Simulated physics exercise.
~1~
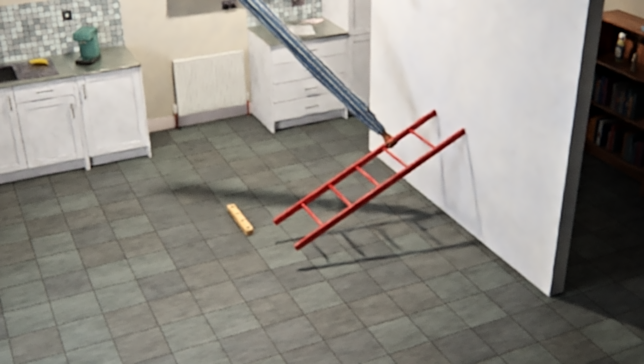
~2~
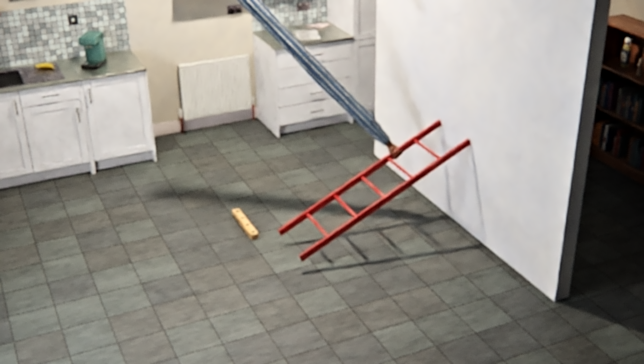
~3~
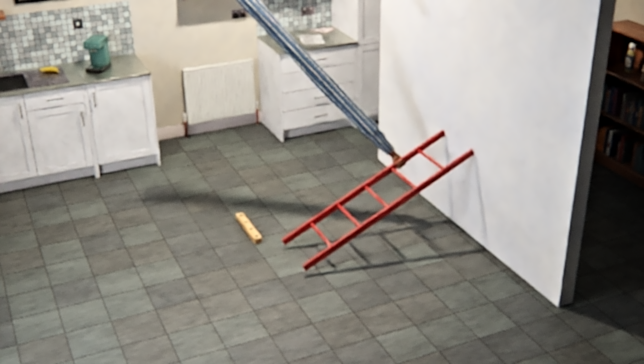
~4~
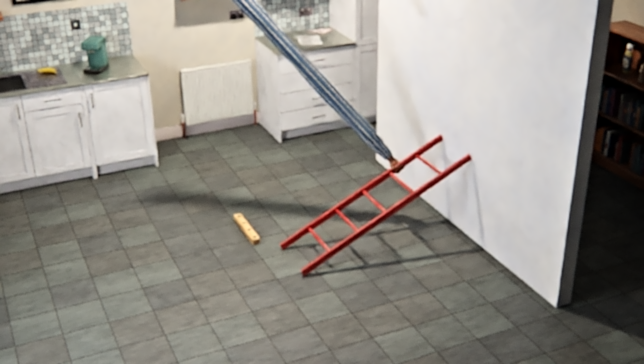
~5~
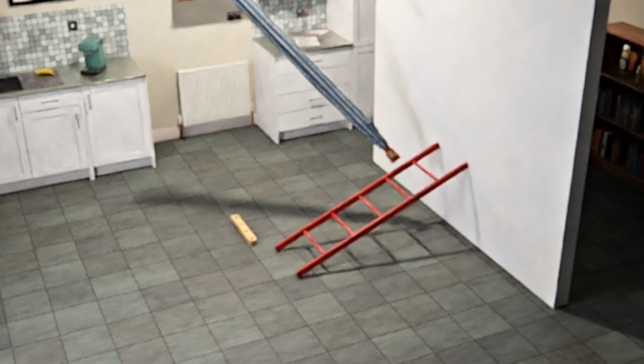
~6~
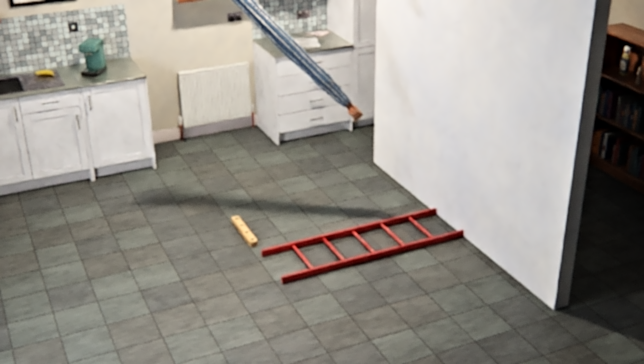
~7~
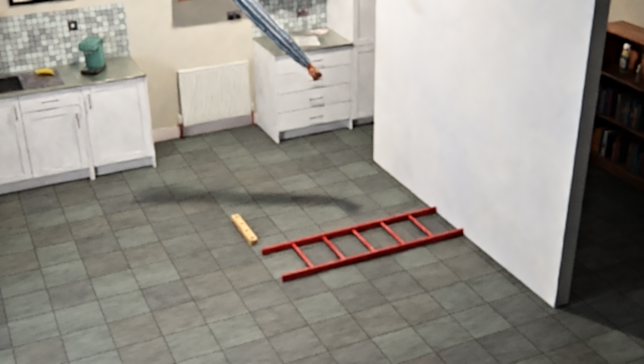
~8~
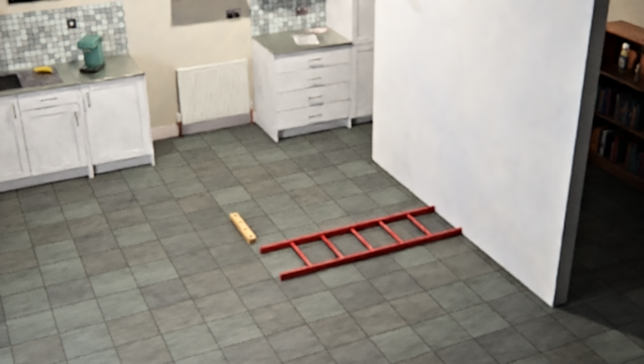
A red, ladder-like gate leans at a low slant against a white partition wall, held near its top by a long blue-grey arm reaching in from above, in a grey-tiled kitchen seen from high up. White cupboards line the back, a dark bookcase stands at the far right, and a yellowish batten lies on the floor left of the gate. The arm lowers the gate slightly, then lets go and draws back. The gate slides out at its feet and drops flat. The arm withdraws upward out of view, leaving the gate lying beside the unmoved batten.
